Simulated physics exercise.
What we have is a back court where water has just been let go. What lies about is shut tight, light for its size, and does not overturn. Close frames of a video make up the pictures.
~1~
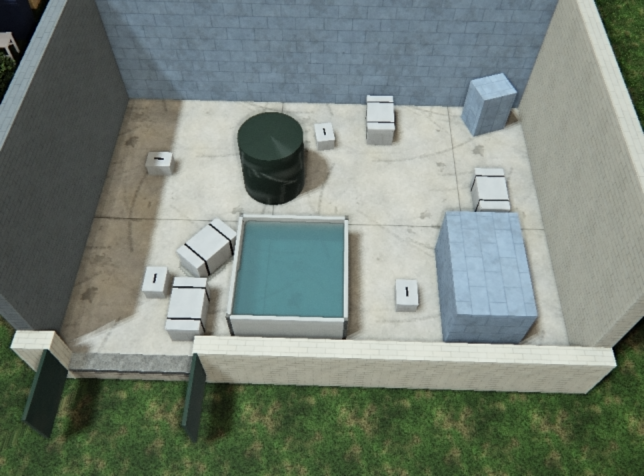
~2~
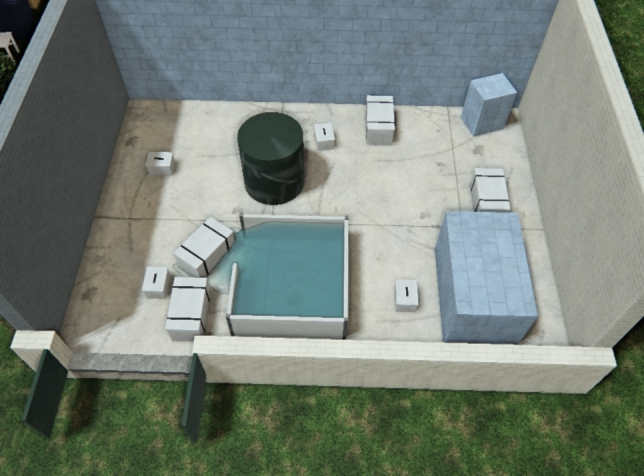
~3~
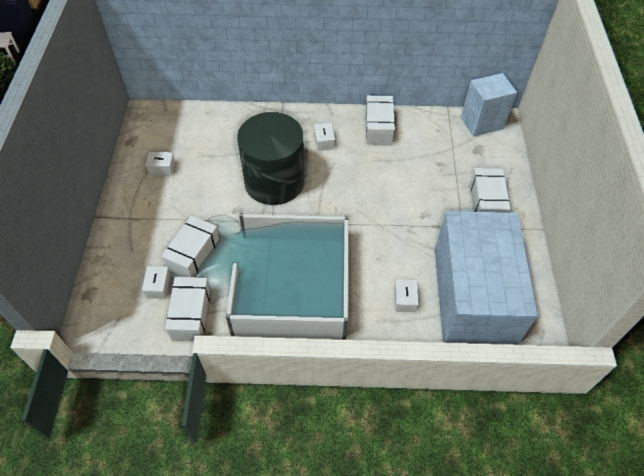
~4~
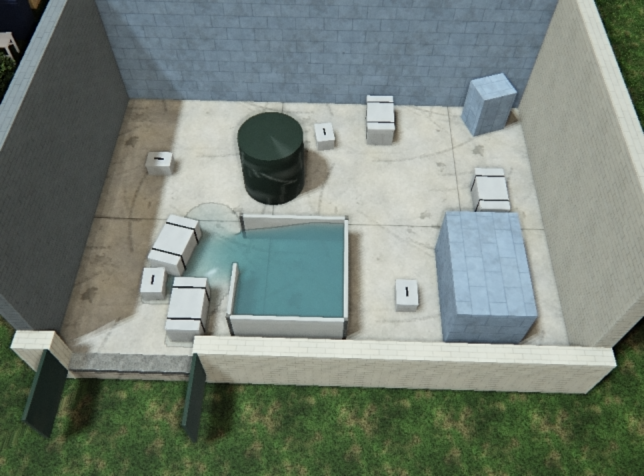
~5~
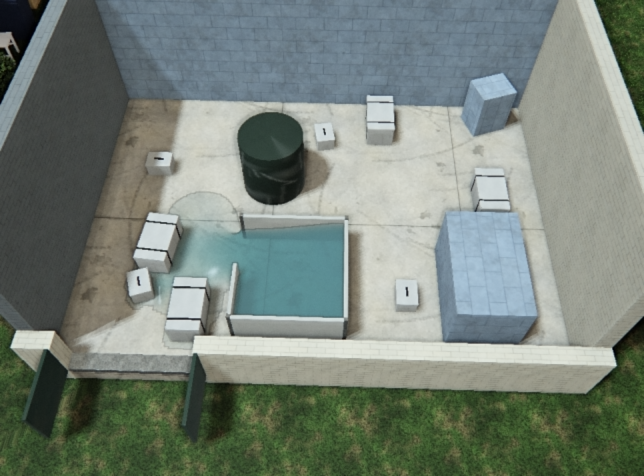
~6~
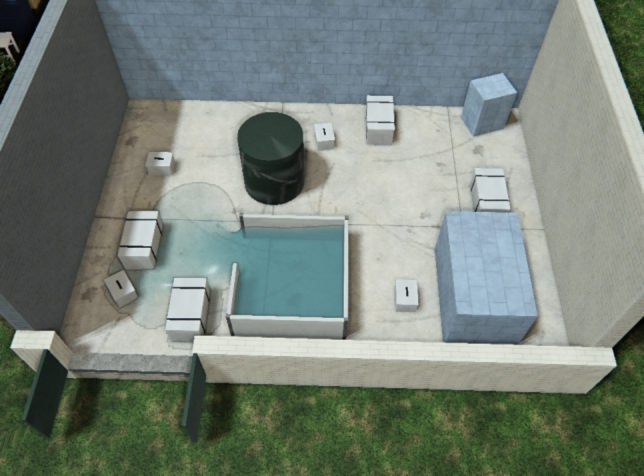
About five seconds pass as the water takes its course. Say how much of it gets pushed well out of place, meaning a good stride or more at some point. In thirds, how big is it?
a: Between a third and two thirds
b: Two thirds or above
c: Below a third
Between a third and two thirds (a).
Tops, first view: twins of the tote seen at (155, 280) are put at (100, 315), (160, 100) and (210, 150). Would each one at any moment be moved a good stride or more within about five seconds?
Displaced, displaced, stays put.
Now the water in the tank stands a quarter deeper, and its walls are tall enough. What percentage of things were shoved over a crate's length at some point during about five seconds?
Near 50 per cent of the loose things.
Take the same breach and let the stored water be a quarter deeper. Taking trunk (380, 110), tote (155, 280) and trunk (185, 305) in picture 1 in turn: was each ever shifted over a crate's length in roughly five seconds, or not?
The first stayed below the mark, the next passed the mark, and the last stayed below the mark.
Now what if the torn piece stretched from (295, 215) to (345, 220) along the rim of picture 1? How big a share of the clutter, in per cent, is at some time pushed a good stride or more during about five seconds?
Estimate: Some 40 per cent.
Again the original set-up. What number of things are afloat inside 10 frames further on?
Counting them up gives 2.
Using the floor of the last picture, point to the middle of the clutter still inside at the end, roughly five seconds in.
Mean position: Approx. (320, 195) px.
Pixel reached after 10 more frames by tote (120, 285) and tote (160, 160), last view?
First object near (91, 336); second object near (152, 121).
A moment on, 2 of 8 are well off their spots; 0 afloat.
Next, 3 of 8 are well off their spots; 2 afloat.
Later, 3 of 8 are well off their spots; 2 afloat.
In the end, 3 of 8 are well off their spots, and 3 have been at some point; 1 afloat.
